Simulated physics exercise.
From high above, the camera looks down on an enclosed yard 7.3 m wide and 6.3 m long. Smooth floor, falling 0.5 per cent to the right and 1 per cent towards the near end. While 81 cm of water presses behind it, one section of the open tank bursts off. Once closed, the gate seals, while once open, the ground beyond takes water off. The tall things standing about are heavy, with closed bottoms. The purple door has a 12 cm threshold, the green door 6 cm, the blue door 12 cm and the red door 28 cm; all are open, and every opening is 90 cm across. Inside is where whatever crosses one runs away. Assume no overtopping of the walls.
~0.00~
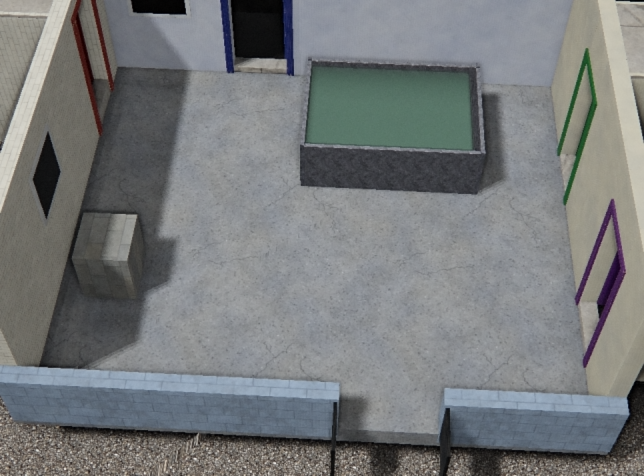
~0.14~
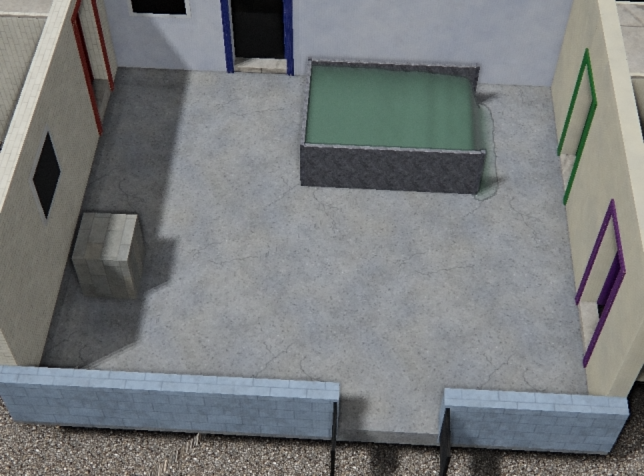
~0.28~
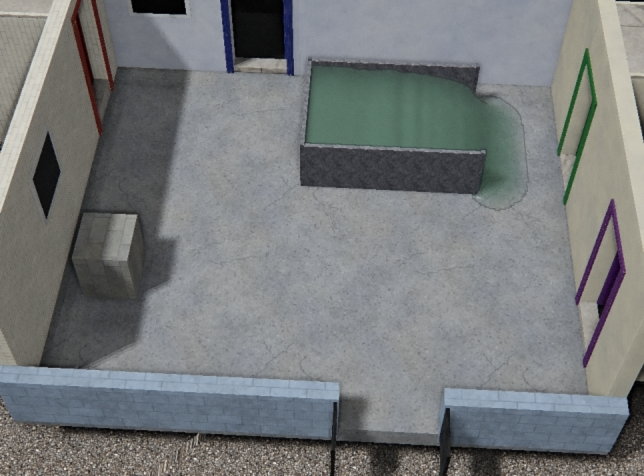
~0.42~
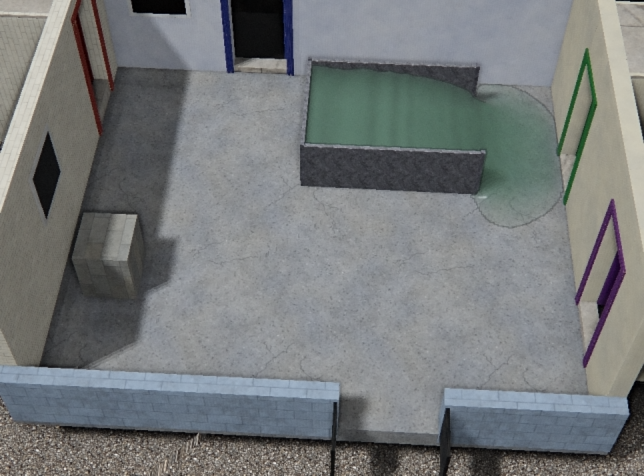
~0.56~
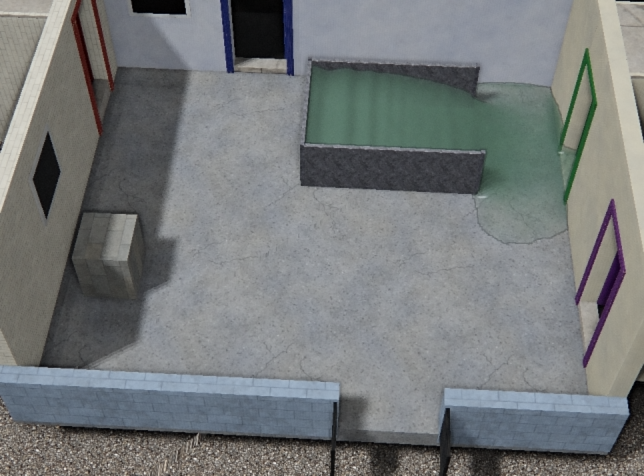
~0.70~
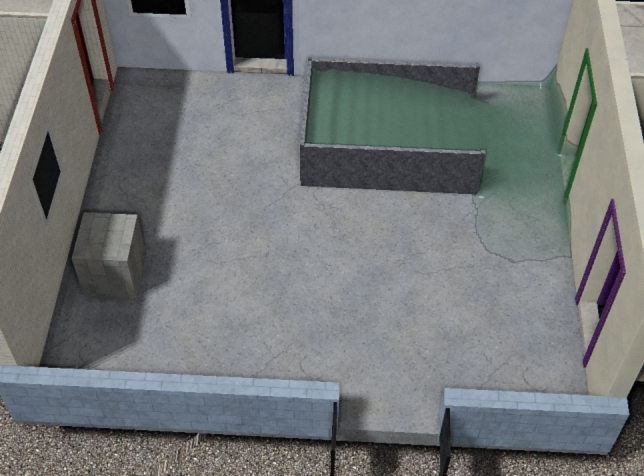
Green-tinted water pouring from the open right side of a tank, spreading across the yard floor to the wall by the green-framed doorway.
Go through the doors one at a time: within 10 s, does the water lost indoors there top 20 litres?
As I see it, watch the purple door: It will not outstrip the limit, watch the green door: It will outstrip the limit, watch the blue door: It will not outstrip the limit, watch the red door: It will not outstrip the limit.
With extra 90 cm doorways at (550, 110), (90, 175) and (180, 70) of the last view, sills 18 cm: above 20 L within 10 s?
So, in the order given, it's beyond the mark, then shy of the mark, then shy of the mark.
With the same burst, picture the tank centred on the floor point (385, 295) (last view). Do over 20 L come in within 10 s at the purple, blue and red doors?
Purple goes beyond, blue stays inside, red stays inside, judged against that limit.
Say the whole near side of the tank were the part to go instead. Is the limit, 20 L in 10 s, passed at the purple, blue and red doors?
In that case, purple door: More than that, blue door: Less than that, red door: Less than that.
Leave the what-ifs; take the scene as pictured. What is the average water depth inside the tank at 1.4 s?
Average depth: About 45 cm.
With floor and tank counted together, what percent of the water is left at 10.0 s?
Share still there: About 64 %.
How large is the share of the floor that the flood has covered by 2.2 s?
20 %.
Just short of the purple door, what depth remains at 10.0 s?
About 8.0 cm deep.
After 1.4 s water covers 15 % of the floor and is deepest (57 cm) near (544, 93); purple door 5 cm at the sill, 0 L in, green door 44 cm at the sill, 300 L in, blue door not reached, red door not reached.
After 2.2 s water covers 20 % of the floor and is deepest (52 cm) near (544, 93); purple door 8 cm at the sill, 0 L in, green door 41 cm at the sill, 613 L in, blue door not reached, red door not reached.
After 3.5 s water covers 40 % of the floor and is deepest (30 cm) near (582, 425); purple door 8 cm at the sill, 0 L in, green door 25 cm at the sill, 899 L in, blue door 12 cm at the sill, 0 L in, red door not reached.
After 6.0 s water covers 70 % of the floor and is deepest (20 cm) near (582, 425); purple door 6 cm at the sill, 0 L in, green door 13 cm at the sill, 1050 L in, blue door 6 cm at the sill, 0 L in, red door 10 cm at the sill, 0 L in.
After 10.0 s water covers 90 % of the floor and is deepest (14 cm) near (33, 395); purple door 8 cm at the sill, 0 L in, green door 10 cm at the sill, 1094 L in, blue door 2 cm at the sill, 0 L in, red door 3 cm at the sill, 0 L in.
